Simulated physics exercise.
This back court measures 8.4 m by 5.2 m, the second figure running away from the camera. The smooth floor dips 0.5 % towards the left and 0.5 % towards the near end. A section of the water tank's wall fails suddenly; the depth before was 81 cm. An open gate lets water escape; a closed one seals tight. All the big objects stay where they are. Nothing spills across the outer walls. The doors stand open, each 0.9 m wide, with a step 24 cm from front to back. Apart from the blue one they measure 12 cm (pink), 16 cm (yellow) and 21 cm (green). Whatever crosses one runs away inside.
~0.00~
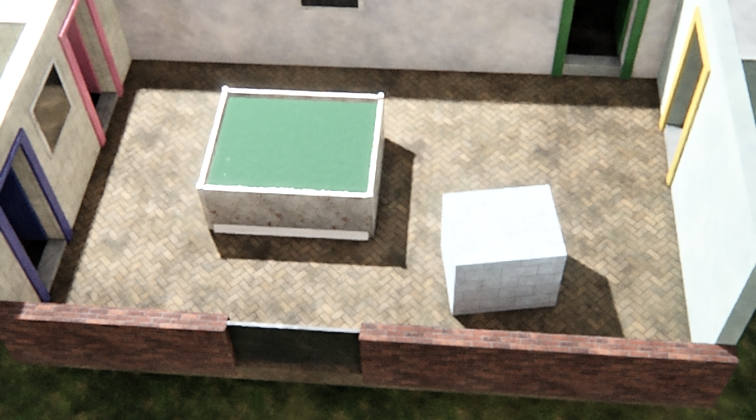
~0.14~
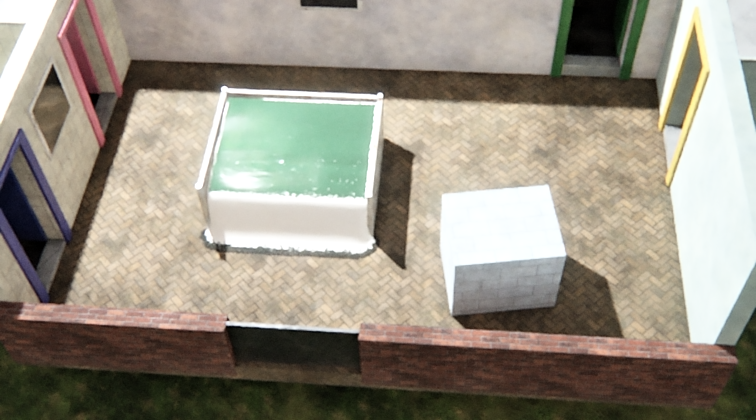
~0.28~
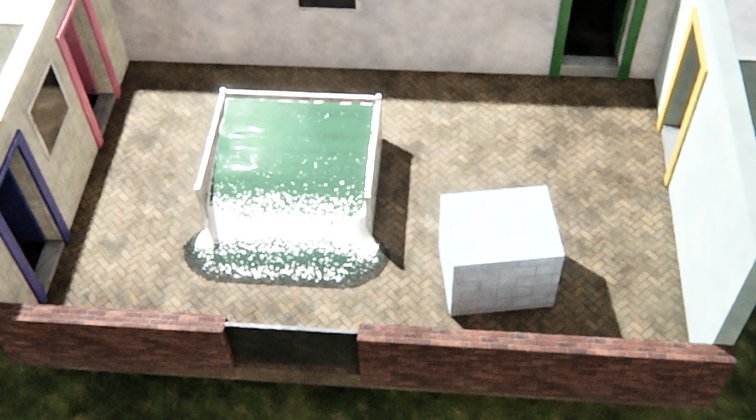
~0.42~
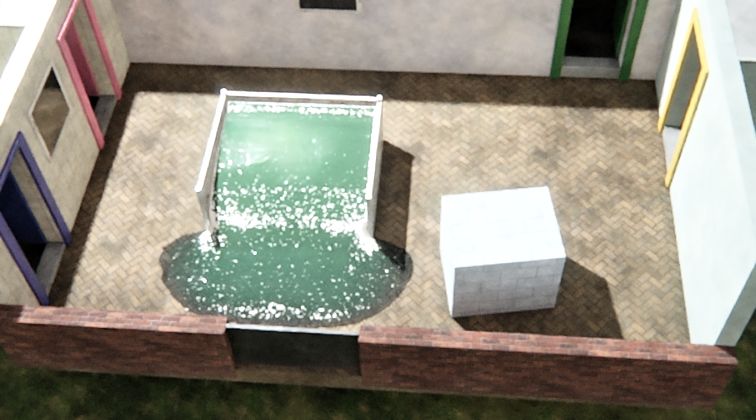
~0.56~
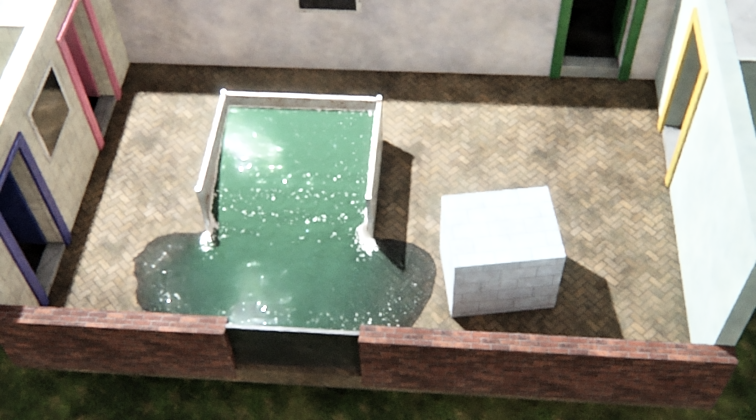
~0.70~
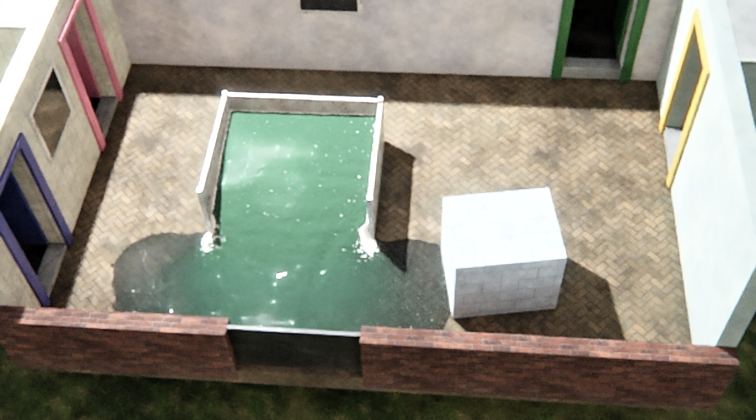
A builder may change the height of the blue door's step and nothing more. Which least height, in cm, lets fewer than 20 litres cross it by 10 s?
Close to 27 cm is just enough.
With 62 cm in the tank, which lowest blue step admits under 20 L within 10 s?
About 20 cm.
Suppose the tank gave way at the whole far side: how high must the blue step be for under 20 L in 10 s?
Some 7.5 cm.
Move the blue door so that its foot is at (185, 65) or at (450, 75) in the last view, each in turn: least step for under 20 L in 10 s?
Roughly 16 and 9.5 cm.
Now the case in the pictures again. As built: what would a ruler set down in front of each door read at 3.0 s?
In cm: Pink 4, yellow 0, blue 27, green 0.
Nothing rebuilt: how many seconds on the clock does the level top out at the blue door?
At about 2.6 s.
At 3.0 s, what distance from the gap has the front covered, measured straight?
About 5.6 m.
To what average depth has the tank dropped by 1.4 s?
Roughly 33 cm on average.
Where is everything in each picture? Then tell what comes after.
The first picture shows the water tank at (294, 144) is whole and still, 81 cm deep; the blue door at (35, 225) is dry.
In the second picture, the gap is at (288, 216), the front 0.3 m out at (225, 248); the back of the water tank holds 81 cm.
In the third picture, the gap is at (287, 220), the front 0.8 m out at (230, 278); the back of the water tank holds 78 cm.
In the fourth picture, the gap is at (289, 223), the front 1.4 m out at (211, 313); the back of the water tank holds 71 cm.
In the fifth picture, water pours out at (289, 223) and has run 1.9 m, to a hidden place; about 10 cm deep outside, 69 cm at the back.
In the sixth picture, water pours out at (290, 225) and has run 2.0 m, to a hidden place; about 10 cm deep outside, 65 cm at the back; the blue door at (35, 230), 3.2 m from the gap, is still 0.9 m from the nearest water.
After 1.4 s water covers 25 % of the floor, deepest (56 cm) near (269, 355); 1 cm at the blue door, 0 litres in over its 9 cm step.
After 3.0 s water covers 50 % of the floor, deepest (40 cm) near (674, 378); 27 cm at the blue door, 101 litres in over its 9 cm step.
After 10.0 s water covers 100 % of the floor, deepest (12 cm) near (458, 248); 7 cm at the blue door, 240 litres in over its 9 cm step.
At the blue door as built, the water arrived by 1.4 s and peaked near 27 cm at 2.6 s.
With a step of 21.5 cm, 51 litres would have come in within the 10 s; with 29 cm, 12 litres. So under 20 litres takes about 27 cm.
